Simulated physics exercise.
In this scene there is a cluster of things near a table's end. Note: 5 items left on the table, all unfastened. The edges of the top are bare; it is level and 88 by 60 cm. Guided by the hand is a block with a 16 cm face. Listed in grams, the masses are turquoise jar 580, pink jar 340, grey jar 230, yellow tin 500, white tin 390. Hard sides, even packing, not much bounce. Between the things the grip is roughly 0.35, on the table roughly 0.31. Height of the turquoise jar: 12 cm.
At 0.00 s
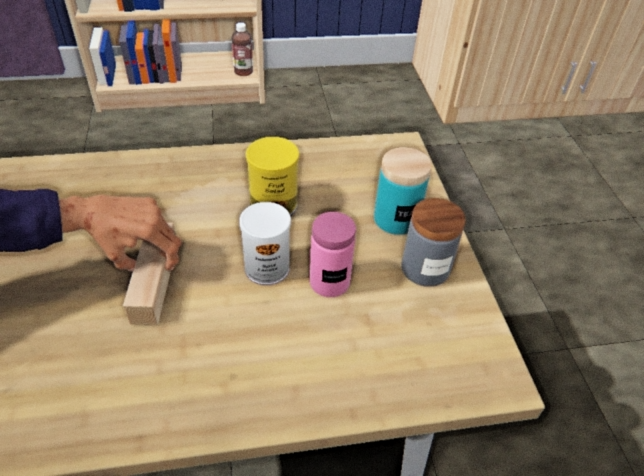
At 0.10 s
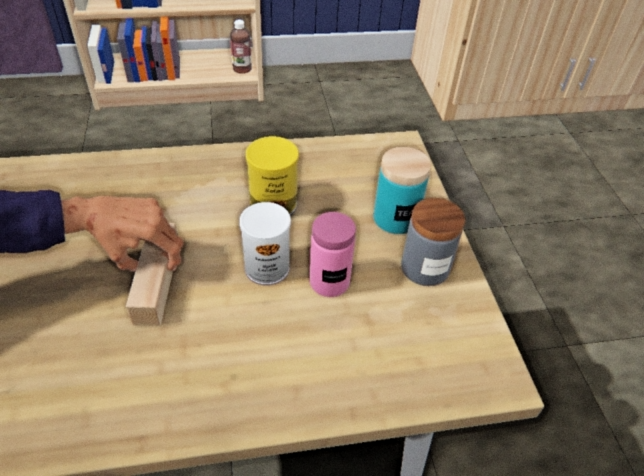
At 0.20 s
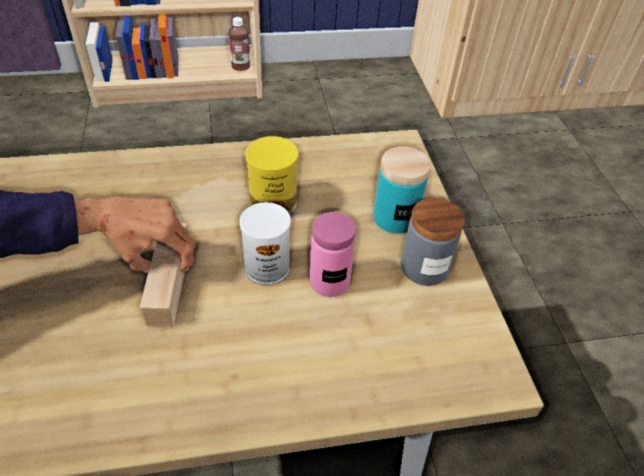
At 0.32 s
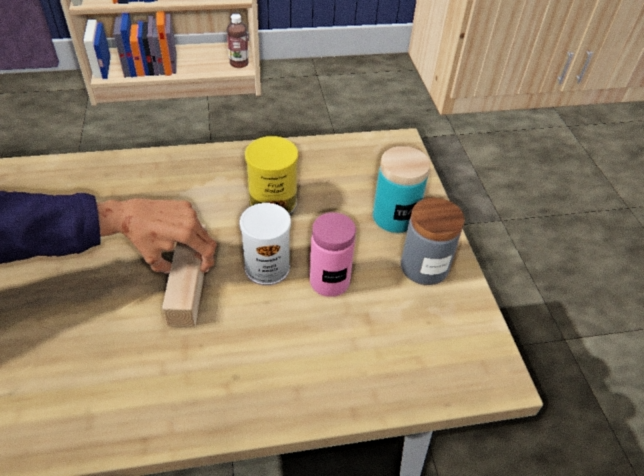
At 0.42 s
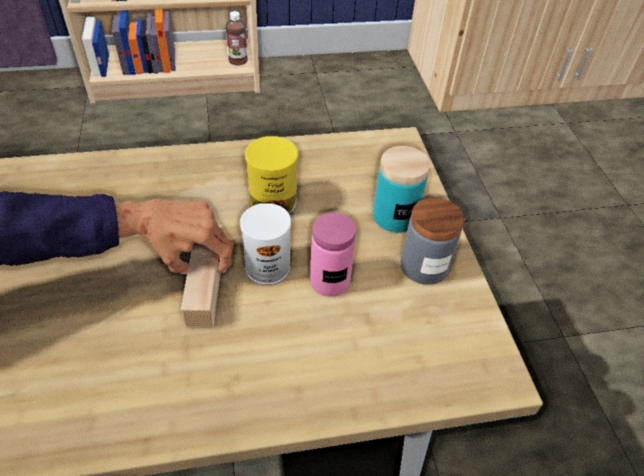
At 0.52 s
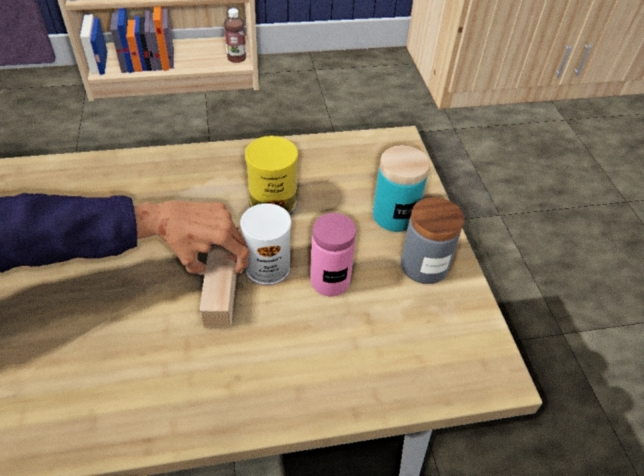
In the video, a hand in a dark sleeve slides a small wooden block rightward across a table toward a white tin, while the yellow tin and the pink, turquoise and grey jars stay still near the table's end.
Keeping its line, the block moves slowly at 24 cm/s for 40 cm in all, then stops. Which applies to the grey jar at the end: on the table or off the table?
The grey jar ends up off.
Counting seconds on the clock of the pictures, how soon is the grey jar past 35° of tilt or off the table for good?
Time: Roughly 1.7 s.
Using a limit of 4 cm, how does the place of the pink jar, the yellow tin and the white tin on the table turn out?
Here is how it goes: The pink jar moves off; next, the yellow tin remains near its start; last, the white tin moves off.
Around 1.42 s, pusher on by 31 cm; grey jar shifted 3 cm near (452, 242); white tin shifted 21 cm; pink jar shifted 11 cm.
Around 1.92 s, pusher on by 40 cm; grey jar now off the table; white tin shifted 29 cm; pink jar shifted 19 cm.
Finally (2.4 s), off the table, grey jar; not toppled but over 4 cm from the start, pink jar and white tin; the other 2 still in place (within 4 cm).
